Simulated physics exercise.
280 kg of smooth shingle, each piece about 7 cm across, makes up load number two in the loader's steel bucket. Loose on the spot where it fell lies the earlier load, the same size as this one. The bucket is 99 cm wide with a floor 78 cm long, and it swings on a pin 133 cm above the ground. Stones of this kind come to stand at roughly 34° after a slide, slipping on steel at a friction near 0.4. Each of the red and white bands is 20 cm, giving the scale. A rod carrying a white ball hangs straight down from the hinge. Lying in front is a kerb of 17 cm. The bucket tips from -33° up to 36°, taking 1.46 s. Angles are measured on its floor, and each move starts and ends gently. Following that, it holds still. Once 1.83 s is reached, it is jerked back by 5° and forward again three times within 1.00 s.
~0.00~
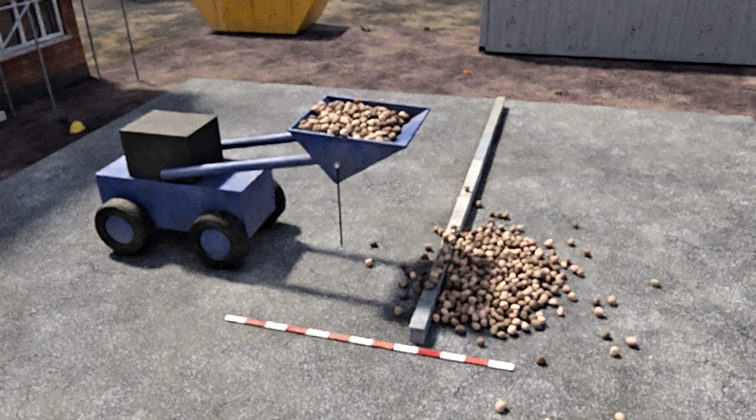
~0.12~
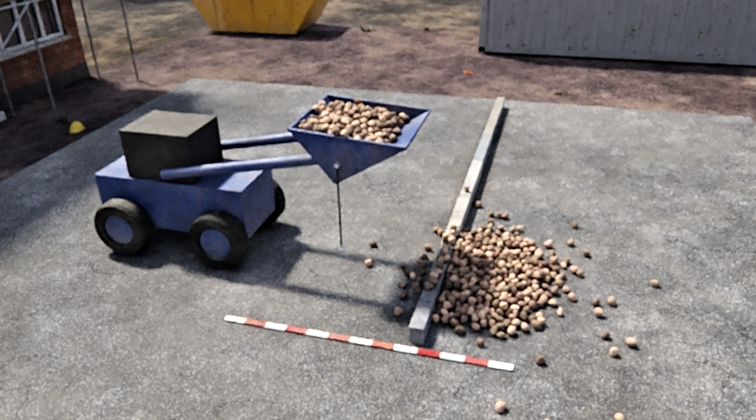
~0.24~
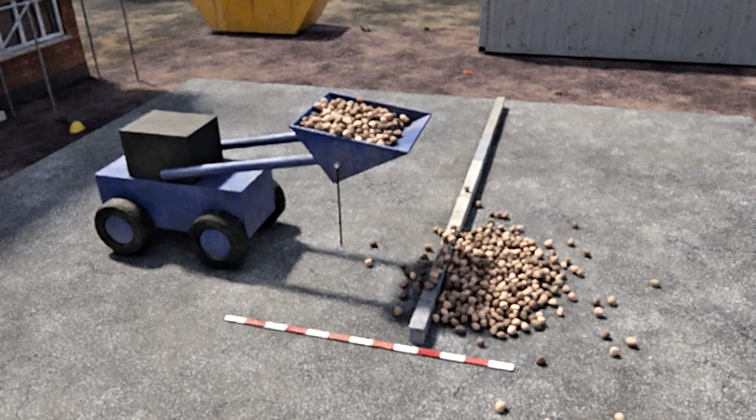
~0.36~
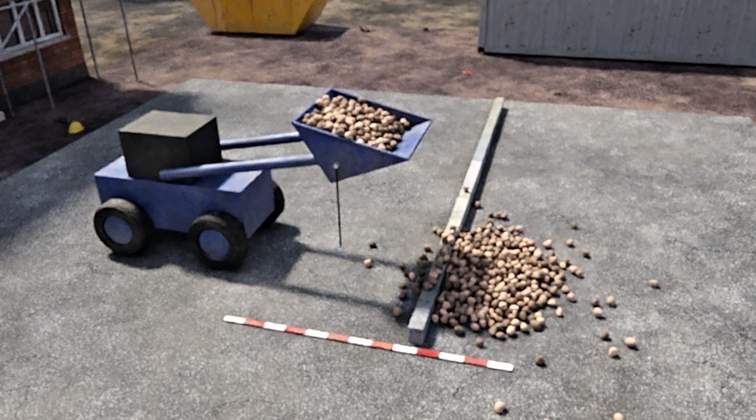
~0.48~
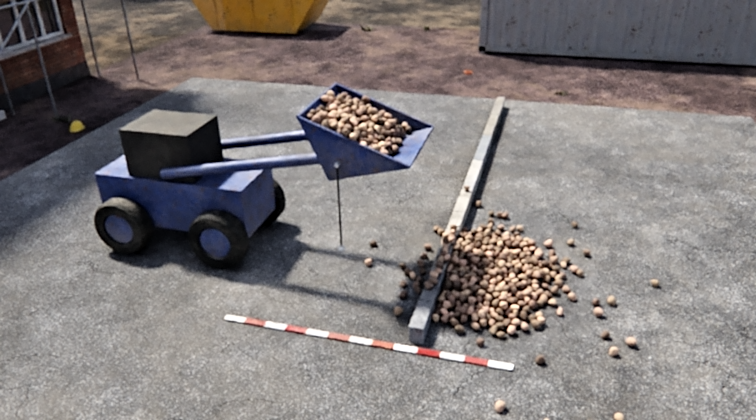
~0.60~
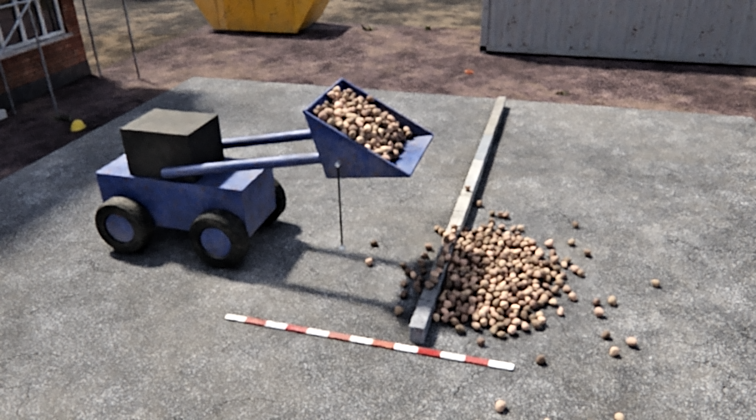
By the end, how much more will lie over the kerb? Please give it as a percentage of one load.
About 53 per cent.
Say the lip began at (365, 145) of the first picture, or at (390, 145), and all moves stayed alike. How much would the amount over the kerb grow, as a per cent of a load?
I'd expect near 5 per cent first and near 30 per cent next.
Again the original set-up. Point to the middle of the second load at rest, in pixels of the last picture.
The middle lies near (452, 262) in the last picture.
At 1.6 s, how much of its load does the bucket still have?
Near 35 per cent of the load is held.
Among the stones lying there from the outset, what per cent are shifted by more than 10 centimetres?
Roughly 5 % of them.
After 1.1 s the floor is at 25°; in per cent of one load, 97 in the bucket, 10 on this side of the kerb, 93 over the kerb; the foremost stones are at (617, 327).
After 1.6 s the floor is at 36°; in per cent of one load, 35 in the bucket, 63 on this side of the kerb, 102 over the kerb; the foremost stones are at (617, 327).
After 3.3 s the floor is at 36°; in per cent of one load, 0 in the bucket, 55 on this side of the kerb, 146 over the kerb; the foremost stones are at (617, 327).
After 5.8 s the floor is at 36°; in per cent of one load, 0 in the bucket, 55 on this side of the kerb, 146 over the kerb; the foremost stones are at (617, 327). Net gain over the kerb, 53.
